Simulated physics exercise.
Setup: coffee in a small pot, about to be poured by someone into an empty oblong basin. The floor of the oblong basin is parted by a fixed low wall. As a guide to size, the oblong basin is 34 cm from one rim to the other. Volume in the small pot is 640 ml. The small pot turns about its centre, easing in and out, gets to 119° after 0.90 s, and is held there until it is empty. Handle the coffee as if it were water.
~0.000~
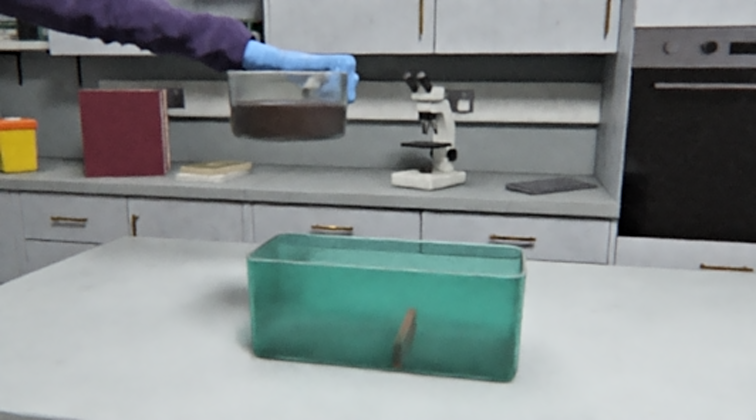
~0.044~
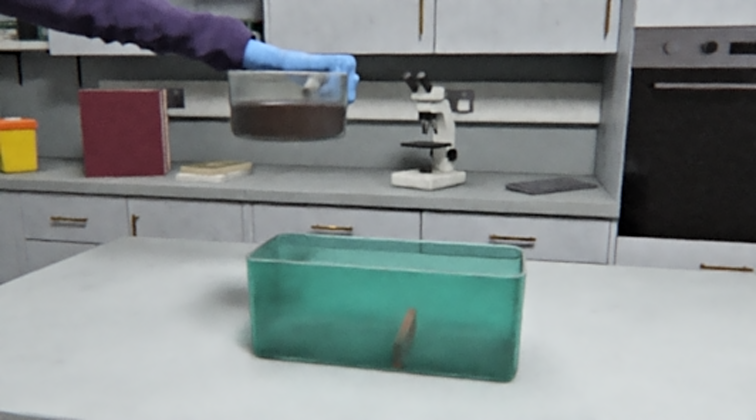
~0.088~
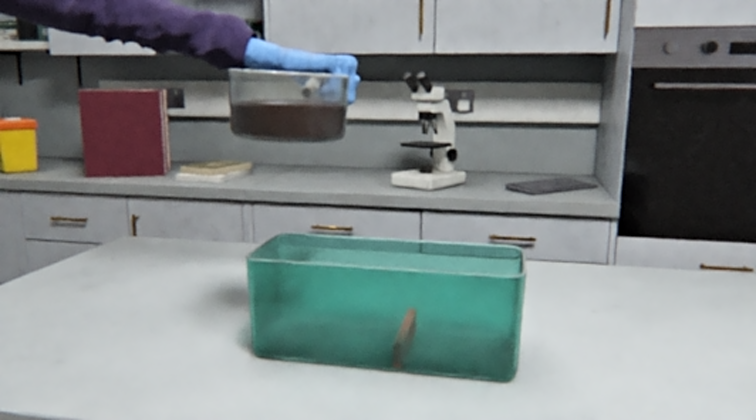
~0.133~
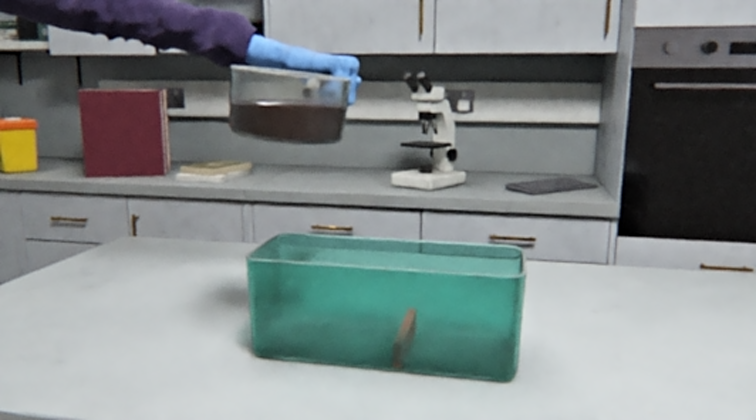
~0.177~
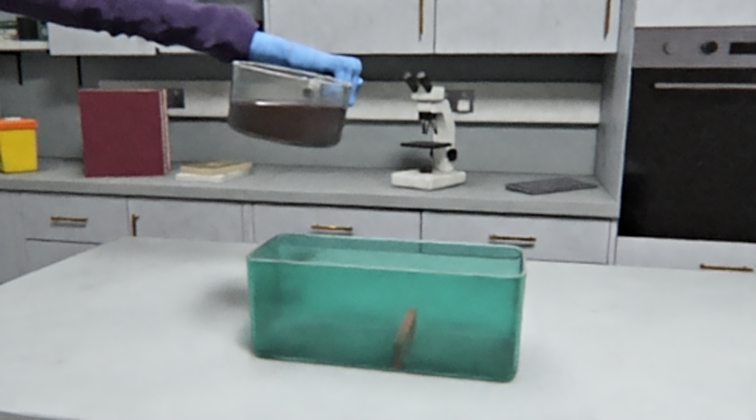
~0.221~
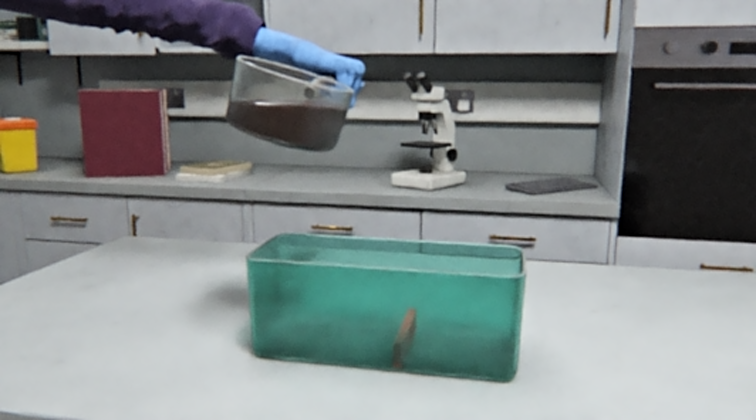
In a laboratory, a blue-gloved hand held a small clear pot of dark coffee above an empty green-tinted oblong basin on a pale table, then gradually tilted the pot slightly down to the right.
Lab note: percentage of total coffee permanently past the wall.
Approx. 25 %.
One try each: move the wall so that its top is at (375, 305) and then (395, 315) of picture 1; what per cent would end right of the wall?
Result: 60 per cent, then 35 per cent.
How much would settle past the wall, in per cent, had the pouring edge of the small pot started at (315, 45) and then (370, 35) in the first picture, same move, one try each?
15 per cent first, 55 per cent second.
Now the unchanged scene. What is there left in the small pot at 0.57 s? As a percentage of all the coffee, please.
50 %.
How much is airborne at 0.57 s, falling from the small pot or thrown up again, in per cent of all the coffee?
About 46 per cent.
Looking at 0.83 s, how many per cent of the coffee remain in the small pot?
Around 6 percent of it.
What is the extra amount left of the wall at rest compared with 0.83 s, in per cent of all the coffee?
It comes to some 14 per cent.
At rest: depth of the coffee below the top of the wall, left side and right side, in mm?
Close to 12 mm left and close to 22 mm right.
By 0.57 s the tilt is 85° and 50 per cent is still to pour, 4 is left of the wall and 0 right of it.
By 0.83 s the tilt is 117° and 6 per cent is still to pour, 59 is left of the wall and 21 right of it.
By 1.11 s the tilt is 119° and 0 per cent is still to pour, 73 is left of the wall and 24 right of it.
By 1.40 s the tilt is 119° and 0 per cent is still to pour, 73 is left of the wall and 25 right of it.
At rest 73 per cent lies left of the wall, 25 right of it and 2 outside.
